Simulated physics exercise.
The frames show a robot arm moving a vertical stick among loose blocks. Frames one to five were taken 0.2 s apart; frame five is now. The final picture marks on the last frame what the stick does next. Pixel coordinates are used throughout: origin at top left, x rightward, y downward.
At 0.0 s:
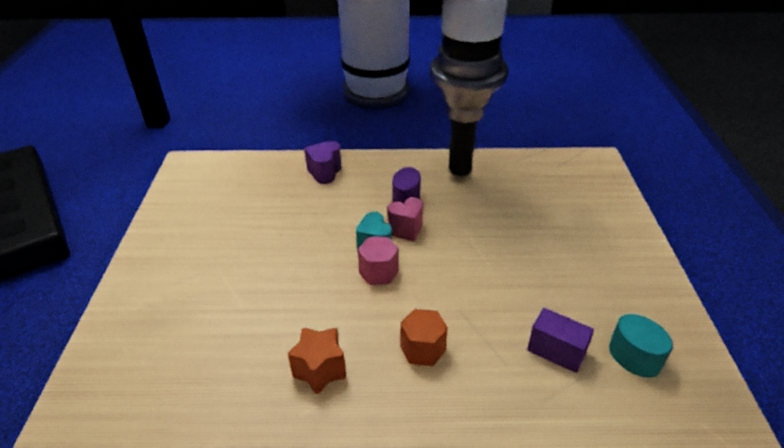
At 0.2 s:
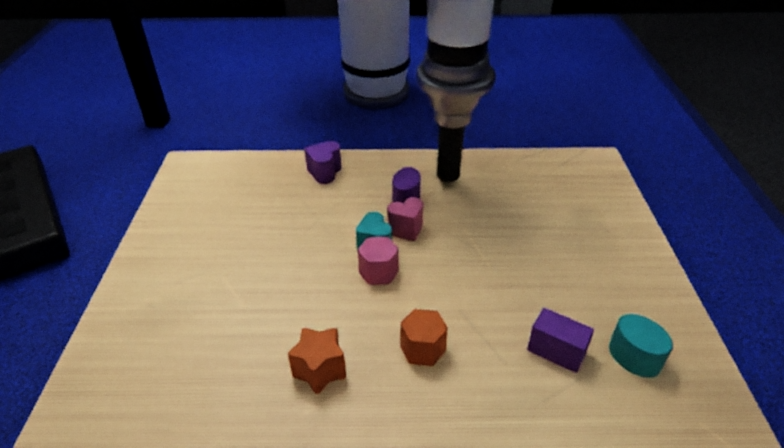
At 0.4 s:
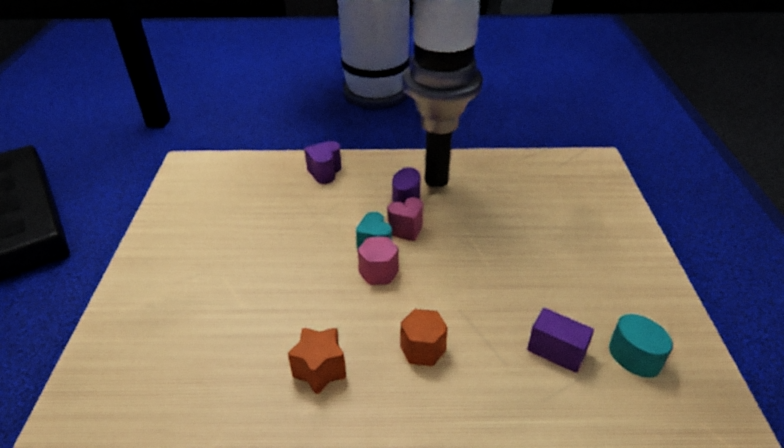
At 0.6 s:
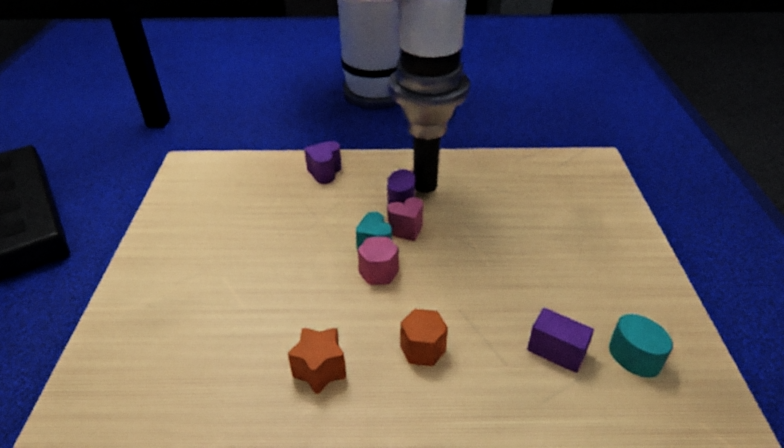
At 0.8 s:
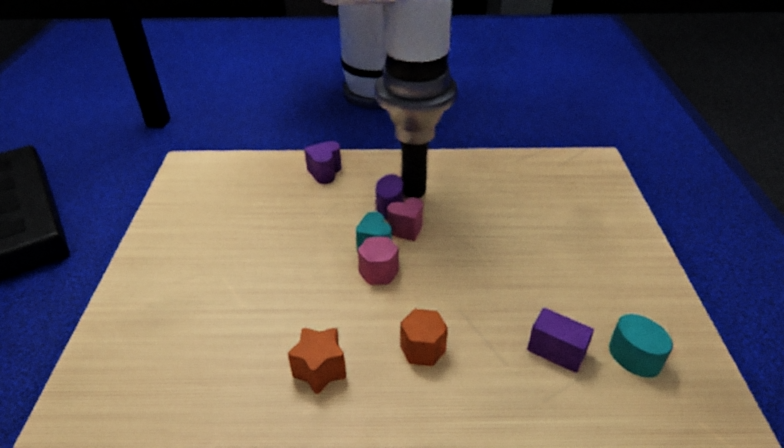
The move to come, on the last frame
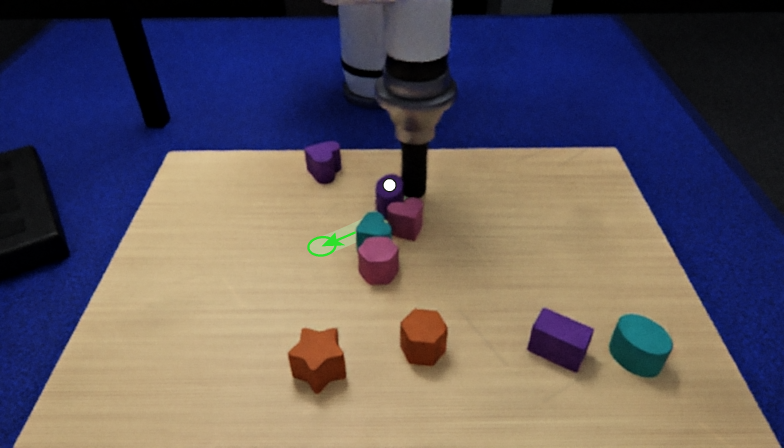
Robot arm moving a vertical stick leftward across a wooden board, then nudging a small purple block left among scattered colourful blocks.
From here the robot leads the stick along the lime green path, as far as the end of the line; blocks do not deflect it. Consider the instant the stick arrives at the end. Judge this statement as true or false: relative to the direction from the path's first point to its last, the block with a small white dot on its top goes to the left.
This is false.
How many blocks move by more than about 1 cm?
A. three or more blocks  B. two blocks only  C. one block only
Option C.
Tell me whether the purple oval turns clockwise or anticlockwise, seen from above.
From above, it looks like the purple oval goes clockwise.
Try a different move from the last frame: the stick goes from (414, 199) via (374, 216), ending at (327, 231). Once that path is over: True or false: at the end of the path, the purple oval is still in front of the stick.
The statement is true.
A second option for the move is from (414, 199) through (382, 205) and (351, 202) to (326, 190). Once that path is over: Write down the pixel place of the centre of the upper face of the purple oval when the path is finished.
The middle of its upper face will lie at (354, 200).
Path on the board, from (414, 199) through (388, 216) and (357, 232) to (322, 246); the dot is on the purple oval.
What follows on the original path. One third of the way, stick (387, 209); purple oval (359, 200).
Two thirds of the way, stick (355, 225); turquoise heart (373, 226); purple oval (324, 211), turned 30° clockwise.
At the end, stick (321, 239); turquoise heart (373, 226); purple oval (294, 214), turned 50° clockwise; pink heart in place.
